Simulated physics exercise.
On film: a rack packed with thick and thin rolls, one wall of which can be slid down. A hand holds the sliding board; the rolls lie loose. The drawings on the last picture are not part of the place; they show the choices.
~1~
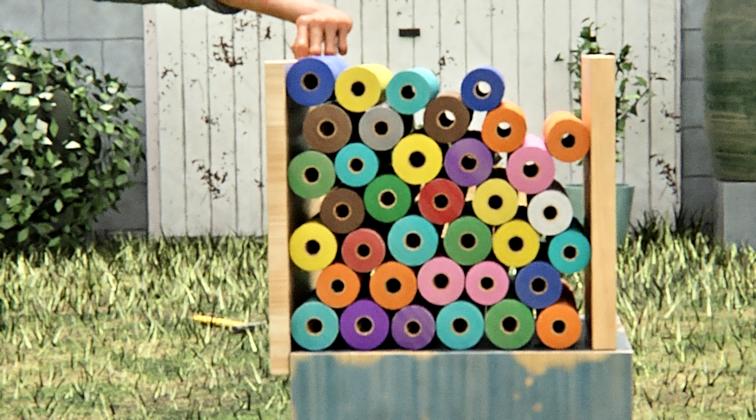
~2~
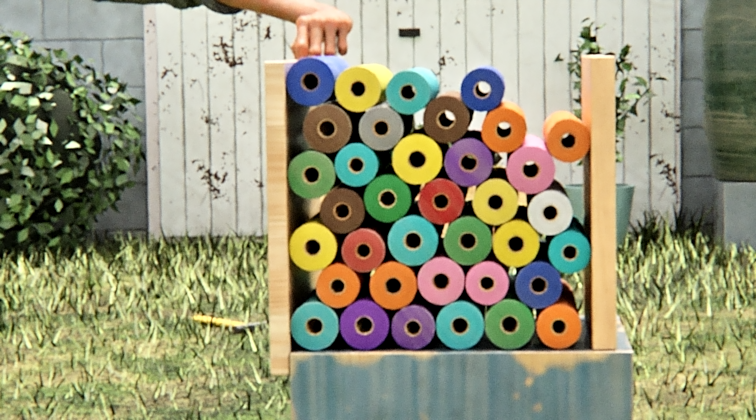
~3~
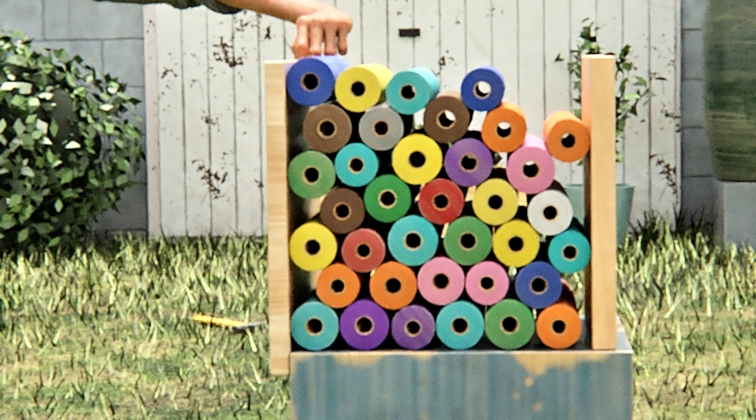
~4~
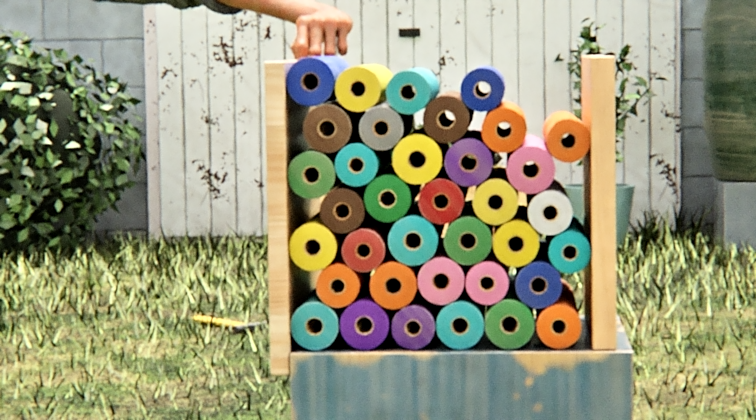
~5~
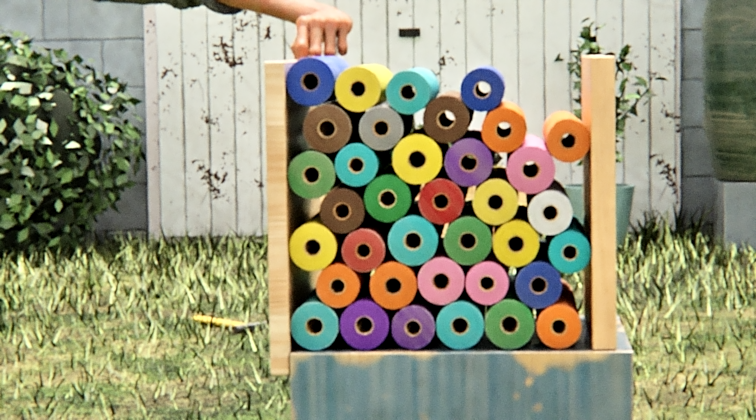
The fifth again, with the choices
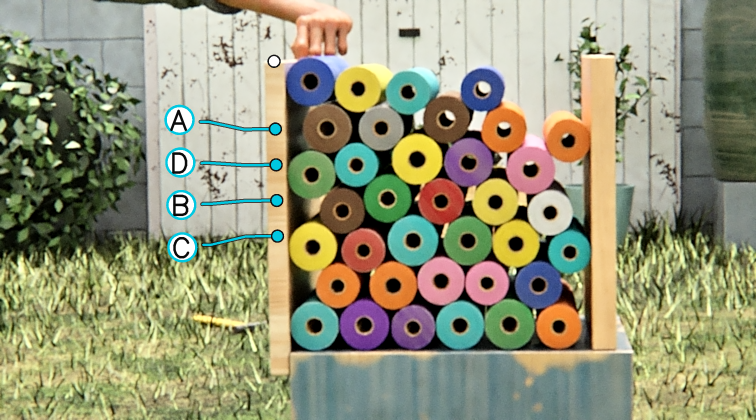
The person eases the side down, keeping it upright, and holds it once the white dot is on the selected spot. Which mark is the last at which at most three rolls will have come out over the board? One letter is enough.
It can be let down to B.
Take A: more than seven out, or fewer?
At A, fewer than seven.
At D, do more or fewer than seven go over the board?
At D, fewer than seven.
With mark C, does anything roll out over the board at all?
At C: Yes.
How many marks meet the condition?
Three of them.
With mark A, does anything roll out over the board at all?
No.
On the marked copy, A at (276, 129); B at (277, 201); C at (278, 236); D at (276, 165); the white dot at (274, 61).
Taking B. A third of the way, top of the board (286, 125).
Two thirds of the way, top of the board (287, 198).
When it is over, top of the board (287, 200), one out over the board.
As for the rest, A none out over the board; C more than three out over the board; D one out over the board.
